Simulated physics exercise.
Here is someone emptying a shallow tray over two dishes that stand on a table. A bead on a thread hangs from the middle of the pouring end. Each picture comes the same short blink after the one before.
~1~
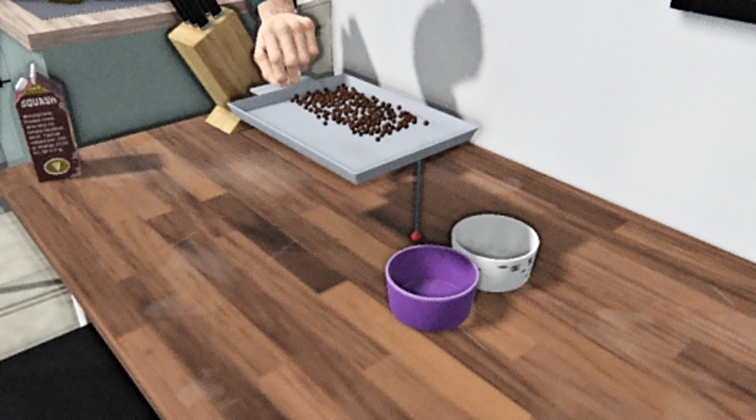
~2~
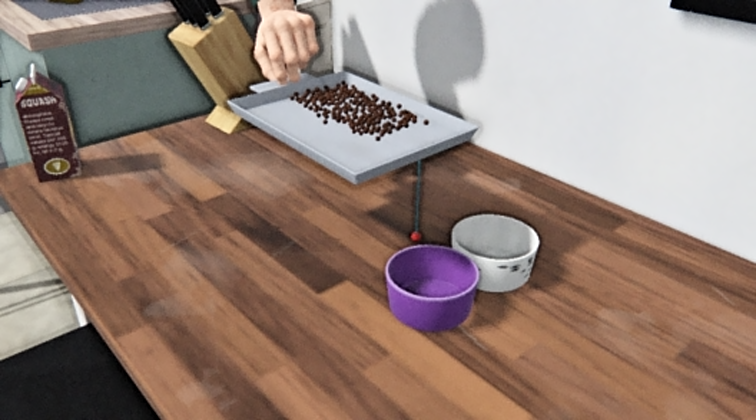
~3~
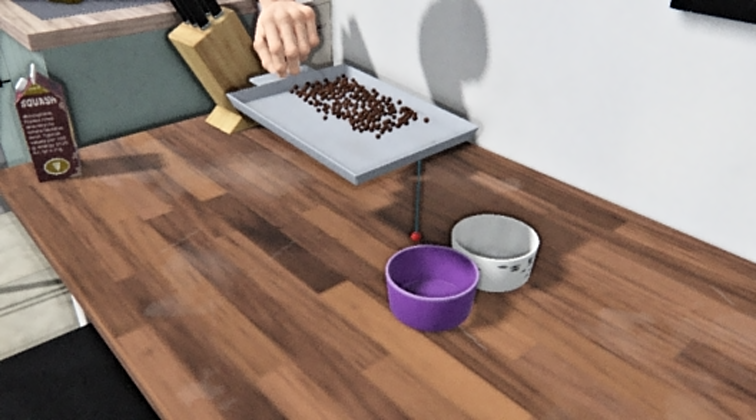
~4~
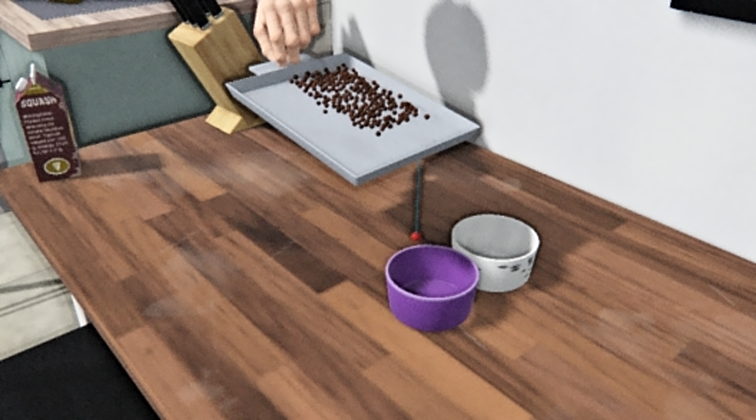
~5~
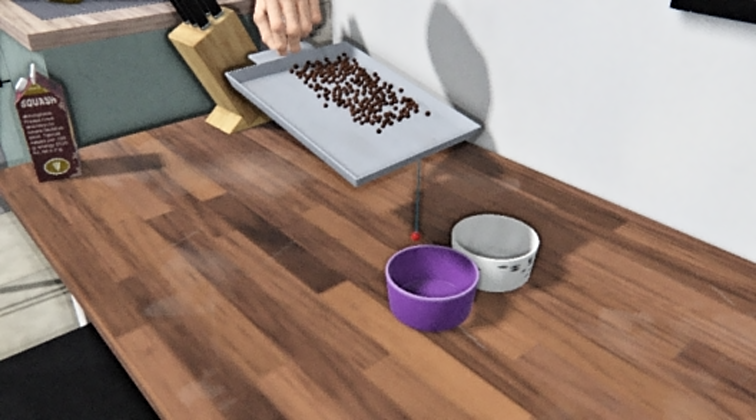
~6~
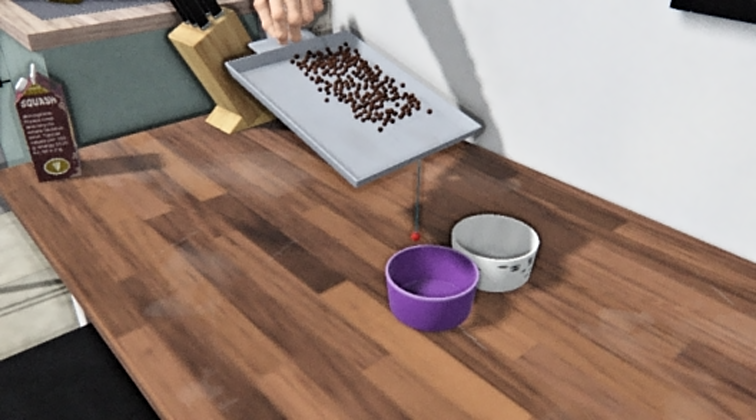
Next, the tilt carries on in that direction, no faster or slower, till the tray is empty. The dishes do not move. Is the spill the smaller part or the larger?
Caught overall: Over half.
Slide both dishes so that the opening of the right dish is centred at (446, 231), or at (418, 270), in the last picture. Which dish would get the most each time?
The first try: The dish on the left. The second: The right dish.
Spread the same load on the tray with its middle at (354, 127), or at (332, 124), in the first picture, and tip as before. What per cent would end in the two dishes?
The first gives 60 %, the second 40 %.
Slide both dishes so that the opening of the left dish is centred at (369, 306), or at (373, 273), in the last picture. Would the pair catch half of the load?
First above a half, then above a half.
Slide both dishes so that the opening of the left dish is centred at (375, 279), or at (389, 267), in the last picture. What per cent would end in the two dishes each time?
Roughly 80 per cent, and 70 per cent.
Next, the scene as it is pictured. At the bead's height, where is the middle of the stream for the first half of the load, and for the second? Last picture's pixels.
Early half (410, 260), late half (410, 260).
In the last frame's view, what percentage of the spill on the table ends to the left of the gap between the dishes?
Near 90 %.
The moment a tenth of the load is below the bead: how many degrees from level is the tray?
Near 55 degrees.
Shortly afterwards, tray tipped steeply; the bulk on the tray; a little in the left dish; a little outside both; a little in the air.
Next, tray tipped right over; near half in the left dish; a little in the right dish; near a quarter outside both; near a quarter in the air.
Some moments later, tray tipped past a quarter turn; near two thirds in the left dish; a little in the right dish; near a third outside both.
In the end, tray tipped past a quarter turn; near two thirds in the left dish; a little in the right dish; near a third outside both.
